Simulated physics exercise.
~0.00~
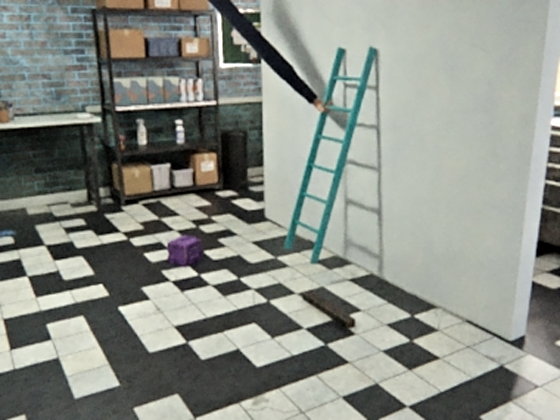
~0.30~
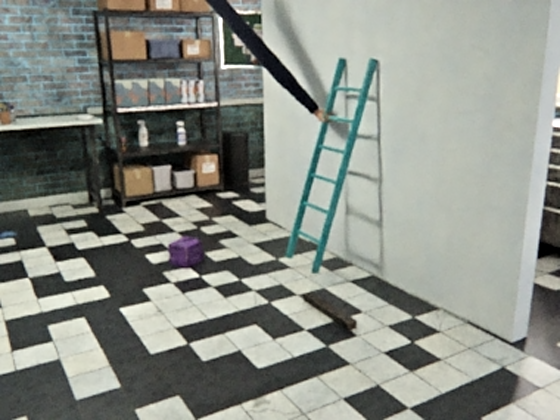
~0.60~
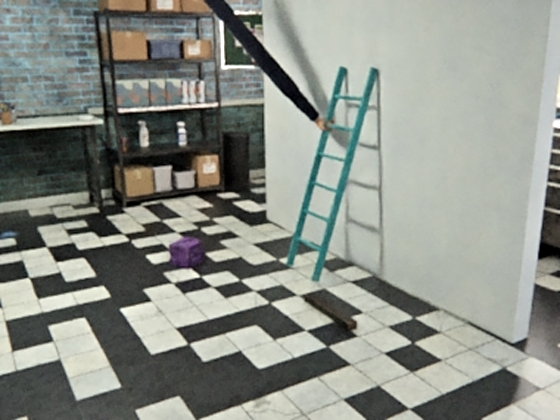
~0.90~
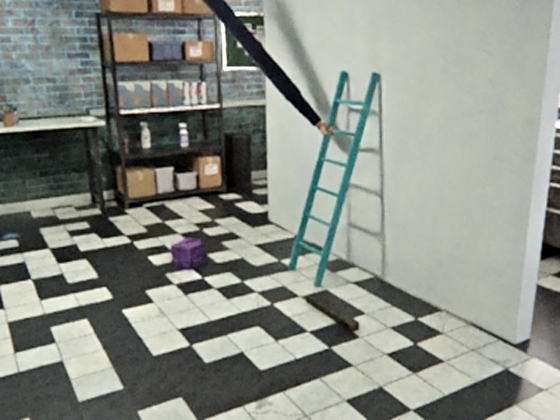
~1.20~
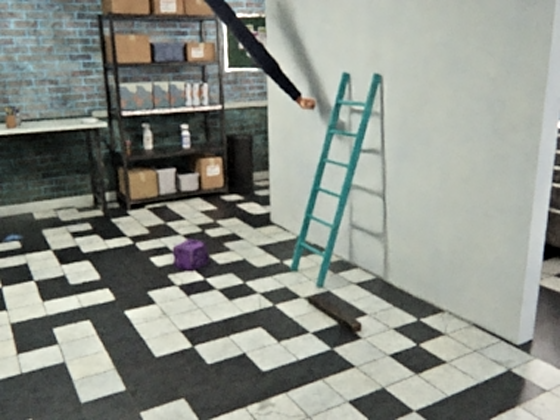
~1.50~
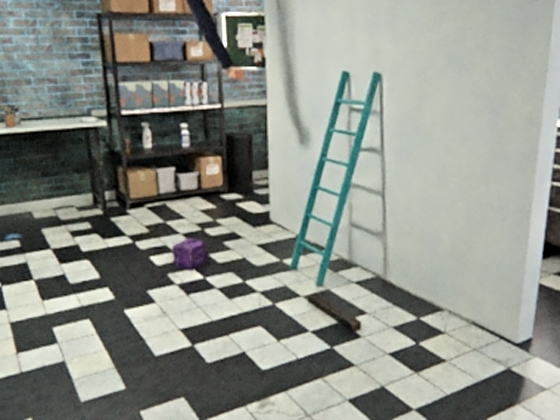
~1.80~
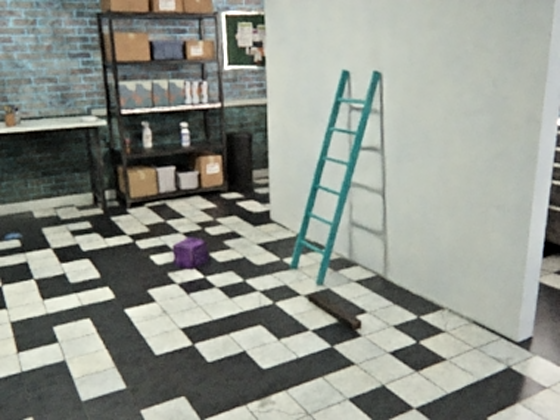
A turquoise ladder leans against a pale wall right of centre in a storeroom, seen from slightly above by a gently swaying camera. Black and white tiles cover the floor, with a purple parcel near the middle and a dark batten lying just by the ladder's foot. Behind, shelves of brown boxes stand before a blue-grey brick wall. A dark-sleeved arm reaches in from the top, holding the ladder as it shifts slightly downward and settles. The hand then lets go and draws back out of view. The ladder stays leaning in place, the parcel and batten unmoved.
